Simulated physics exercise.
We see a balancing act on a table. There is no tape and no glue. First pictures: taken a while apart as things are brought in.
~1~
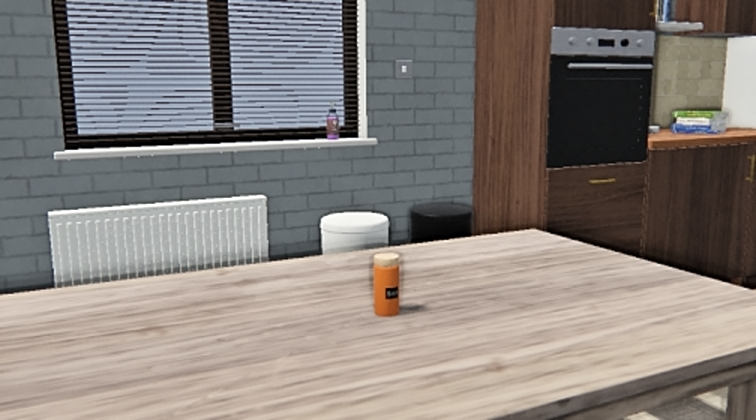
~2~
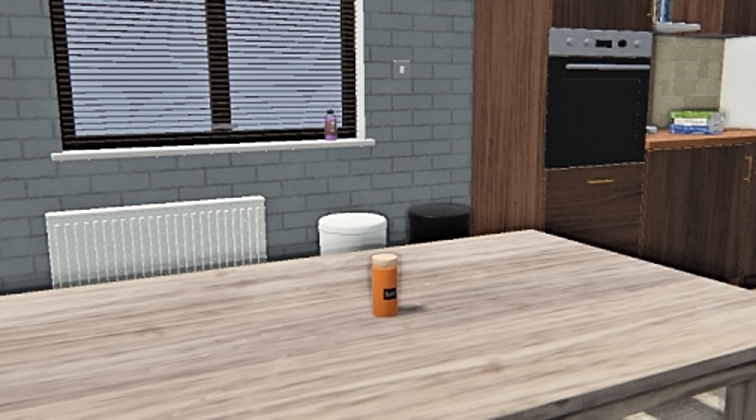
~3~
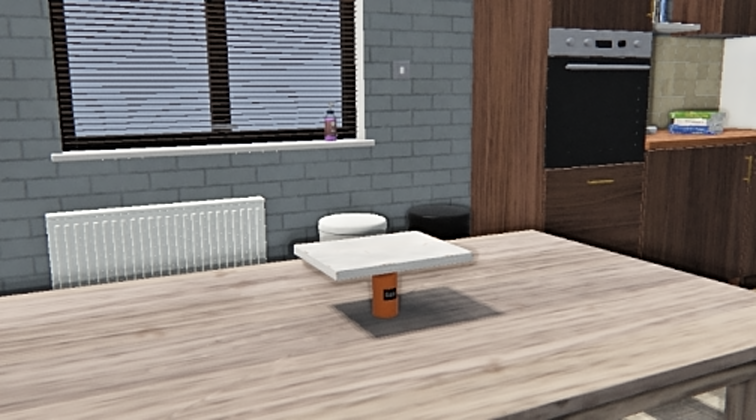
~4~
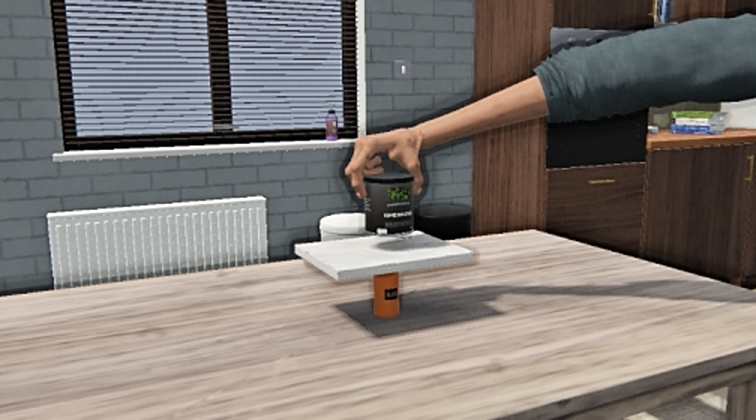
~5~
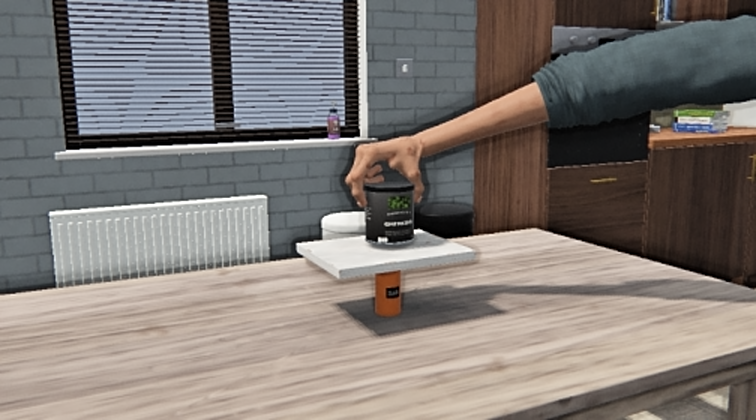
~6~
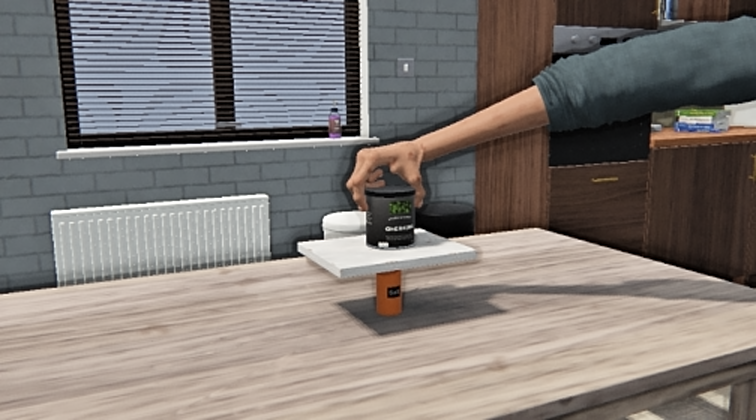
An arm reached in from the right and lowered a black tin onto a white board, still gripping it, after the board had appeared on top of a small orange jar on the wooden table.
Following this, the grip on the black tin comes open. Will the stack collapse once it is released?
No - ends intact.
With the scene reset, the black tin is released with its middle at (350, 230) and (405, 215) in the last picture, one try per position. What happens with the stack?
Well, the first time it goes over, and the second time it stays put.
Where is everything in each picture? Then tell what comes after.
In the first picture, the last thing is not in view yet.
In the second picture, the last thing is not in view yet.
In the third picture, the last thing is not in view yet; white board (381, 253).
The fourth picture shows on its way; black tin (389, 203); white board (382, 252).
The fifth picture shows on its way; black tin (389, 212); white board (384, 251).
The sixth picture shows set down, still held; black tin (390, 217); white board (385, 250).
Then, 0.20 s later than the last frame, all is still.
Then, 0.40 s later than the last frame, black tin resting near (390, 217).
When it is over, all 3 as before. End places, in pixels of the last picture, black tin near (390, 217). The stack stays up.
